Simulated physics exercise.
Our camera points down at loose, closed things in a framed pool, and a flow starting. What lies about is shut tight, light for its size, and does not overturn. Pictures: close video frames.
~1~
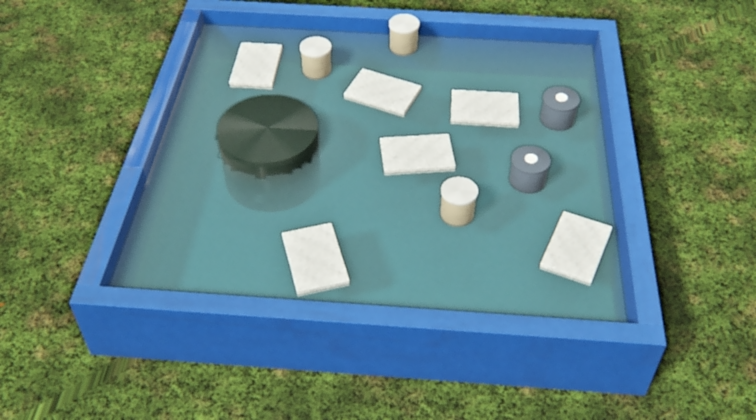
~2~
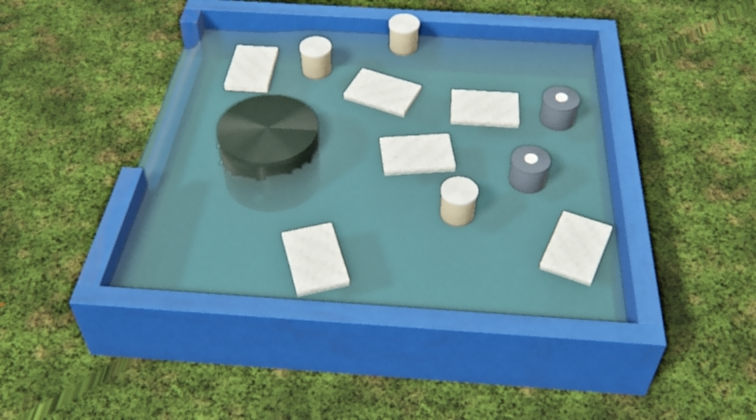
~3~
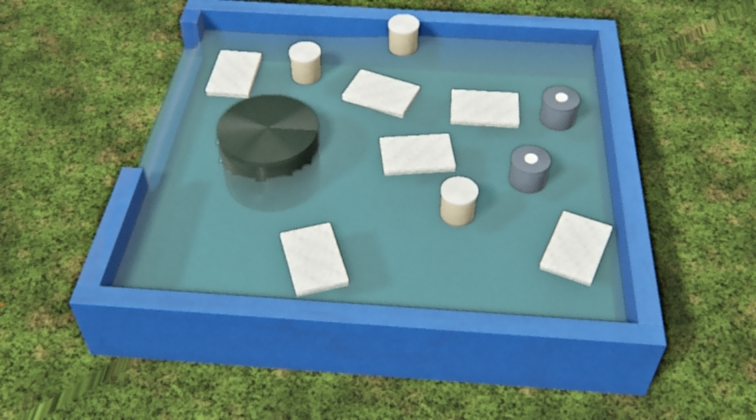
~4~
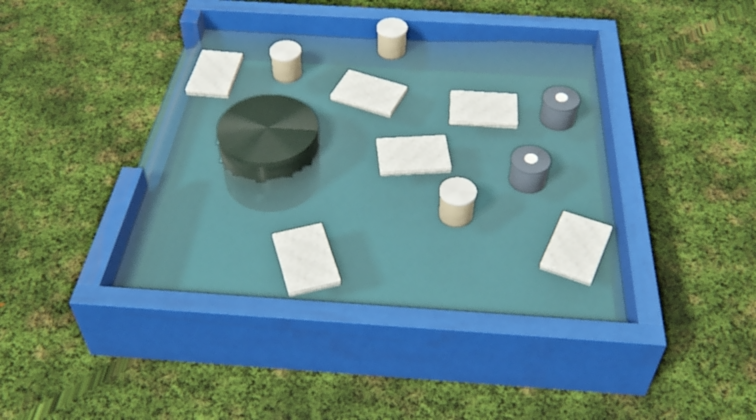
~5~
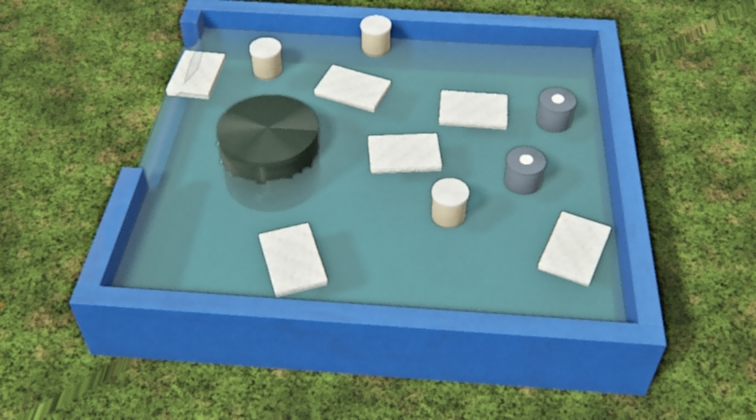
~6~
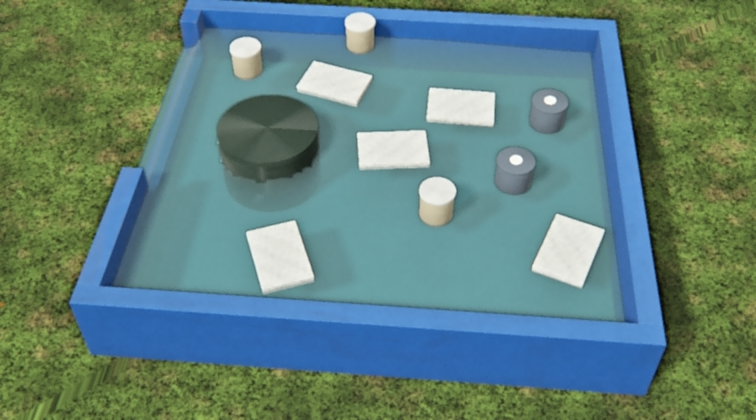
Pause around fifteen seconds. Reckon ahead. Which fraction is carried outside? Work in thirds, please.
It is going to be in the central band.
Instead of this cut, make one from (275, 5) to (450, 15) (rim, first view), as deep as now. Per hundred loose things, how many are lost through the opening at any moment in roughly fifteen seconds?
My estimate is some 50 percent.
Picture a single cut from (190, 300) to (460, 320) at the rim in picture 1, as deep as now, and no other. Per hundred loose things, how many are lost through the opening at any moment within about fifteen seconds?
Roughly 20 in a hundred.
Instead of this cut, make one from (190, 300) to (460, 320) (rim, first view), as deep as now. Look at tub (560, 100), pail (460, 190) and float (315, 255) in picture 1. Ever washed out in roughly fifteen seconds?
Taking each in turn, I'd say stuck within, carried off and carried off.
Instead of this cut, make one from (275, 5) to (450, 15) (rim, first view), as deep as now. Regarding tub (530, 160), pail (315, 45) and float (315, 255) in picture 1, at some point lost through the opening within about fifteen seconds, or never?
Sequentially, I'd put it as not lost, swept away, not lost.
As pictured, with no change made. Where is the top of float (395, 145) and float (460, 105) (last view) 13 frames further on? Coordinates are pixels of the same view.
Near (339, 114) and (403, 96).
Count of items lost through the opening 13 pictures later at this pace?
Tally: 3.
A moment on, 1 of 11 are out; 10 afloat.
Next, 3 of 11 are out; 8 afloat.
Later, 3 of 11 are out; 8 afloat.
In the end, 5 of 11 are out; 6 afloat.
